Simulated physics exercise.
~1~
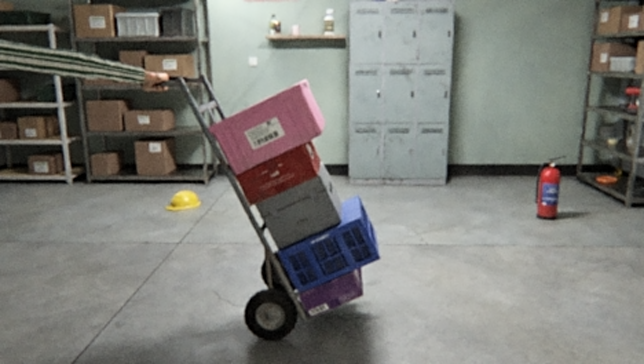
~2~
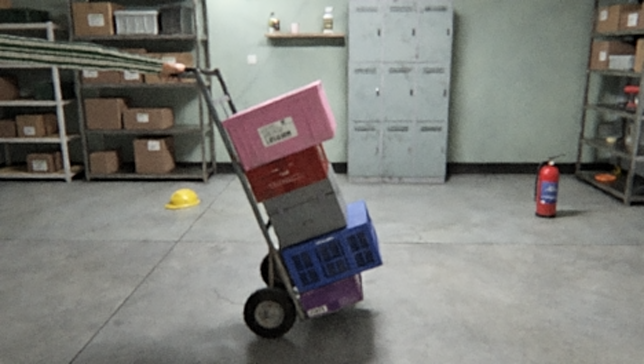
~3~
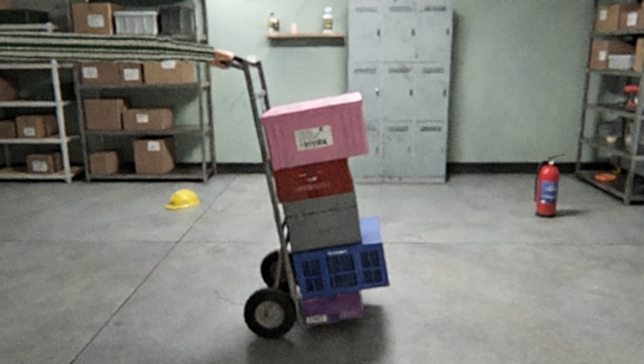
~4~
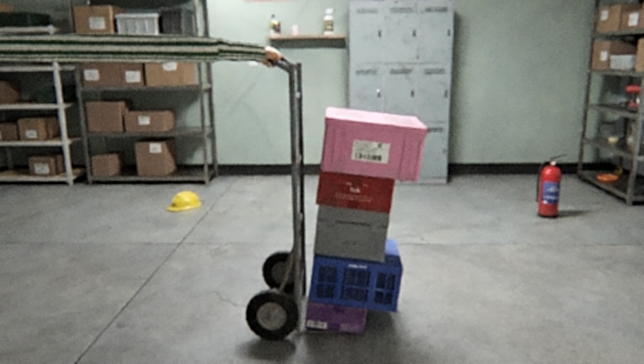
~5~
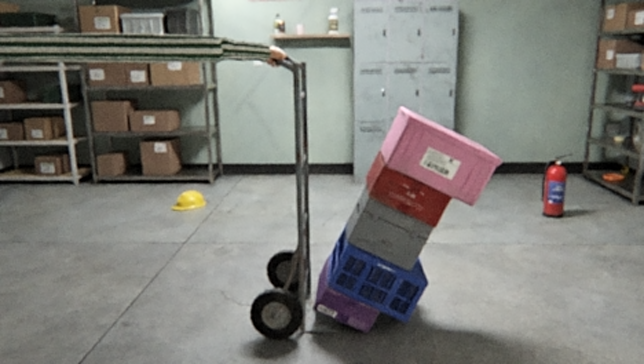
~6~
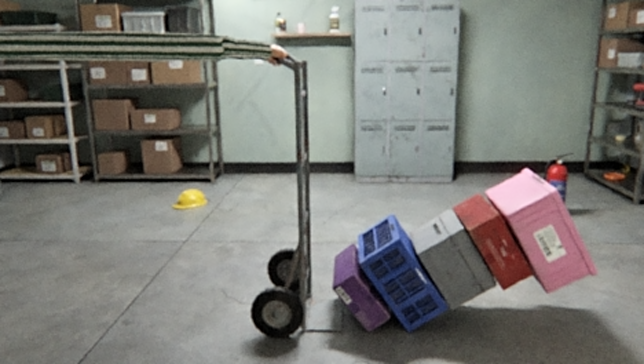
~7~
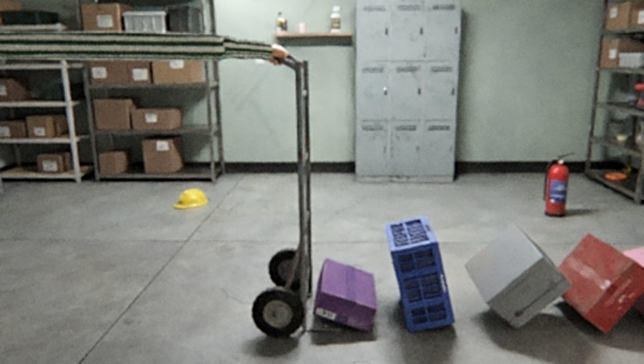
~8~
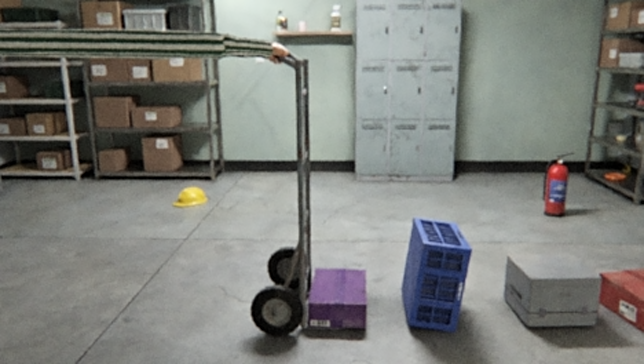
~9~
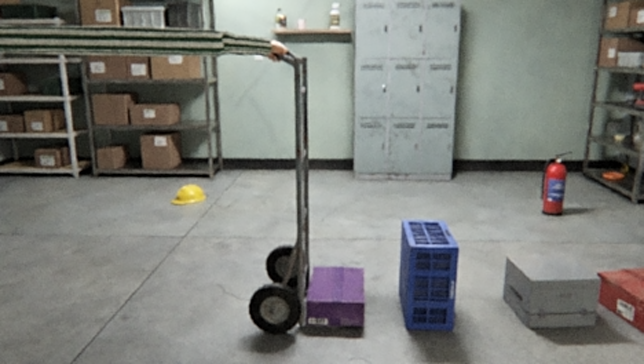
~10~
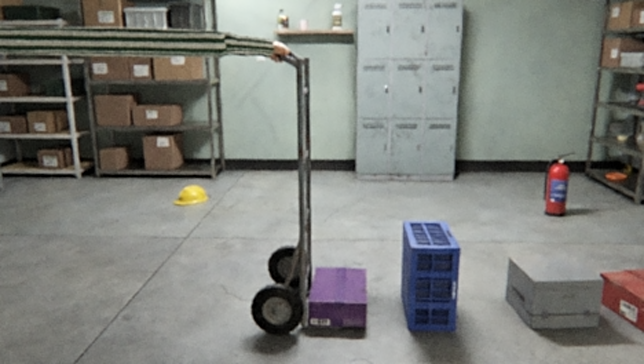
At the start, a hand in a striped sleeve holds a sack truck tilted back to the left, loaded with a purple parcel, blue crate, grey toolbox, red parcel and pink tote. The arm swings the truck forward, slowly and then faster, until it stands upright. The stack keeps going, leaning away to the right and toppling in a curved row. The items separate as they hit the floor, and the pink tote passes out of view. At the end, the purple parcel sits flat beside the upright truck, the blue crate stands on its side, and the grey toolbox and red parcel lie farther right.
